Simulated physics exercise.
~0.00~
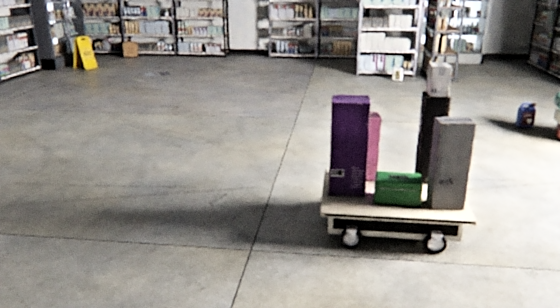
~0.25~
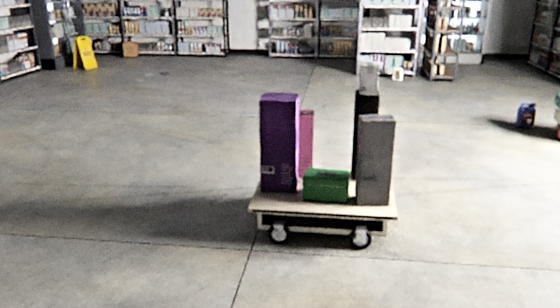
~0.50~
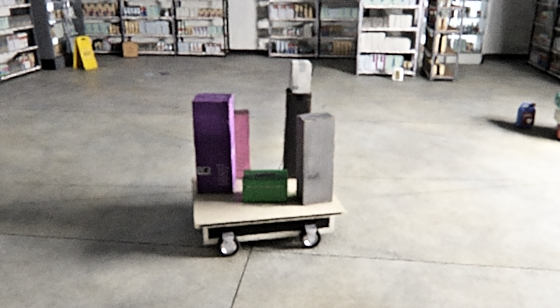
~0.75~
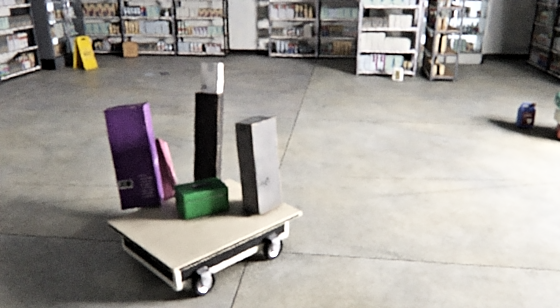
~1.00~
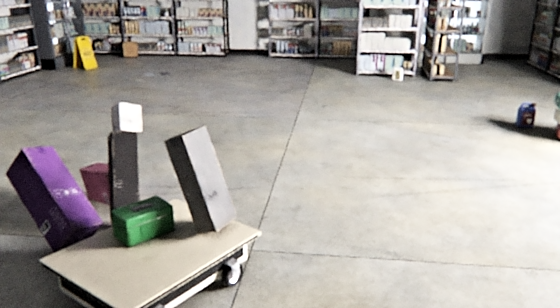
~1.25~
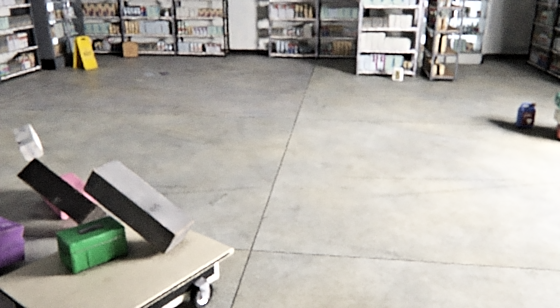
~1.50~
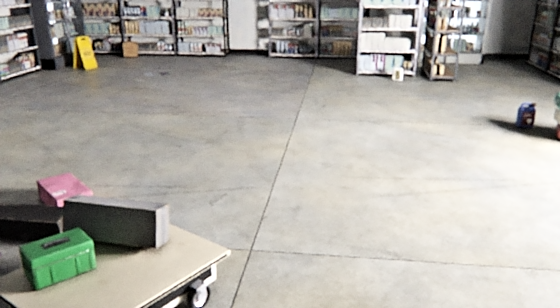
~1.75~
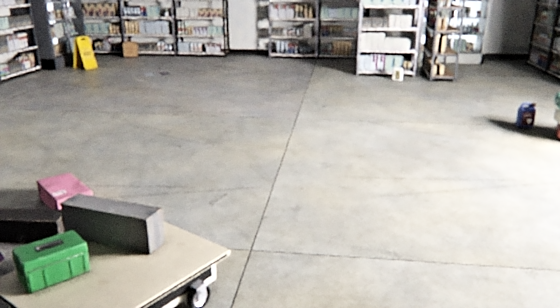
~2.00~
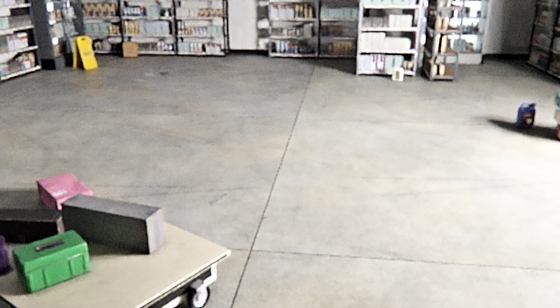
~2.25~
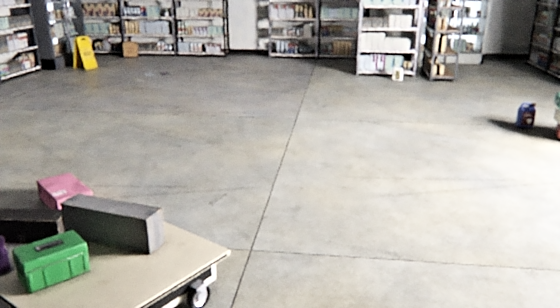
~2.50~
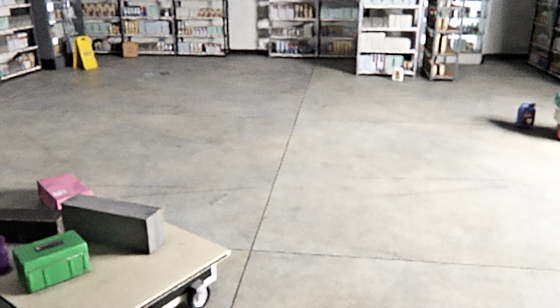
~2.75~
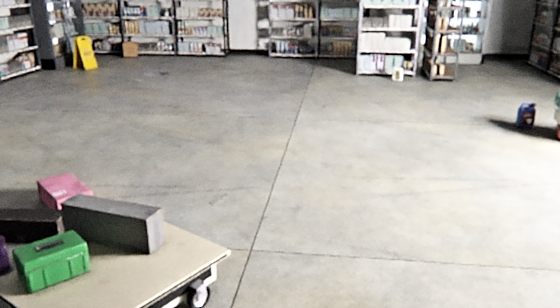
In a wide room with a bare concrete floor and shelves along the back, seen from slightly above, a low cart carries upright purple, pink, black and grey boxes, a small white box atop the black one, and a green toolbox. The cart rolls left, then curves toward the viewer. The purple, black and pink boxes tip left with the white one, and the grey box leans after them. The cart stops at the lower left, the grey box lying on its deck beside the upright but shifted toolbox. Pink and dark boxes lie behind them, and the white box is out of sight.
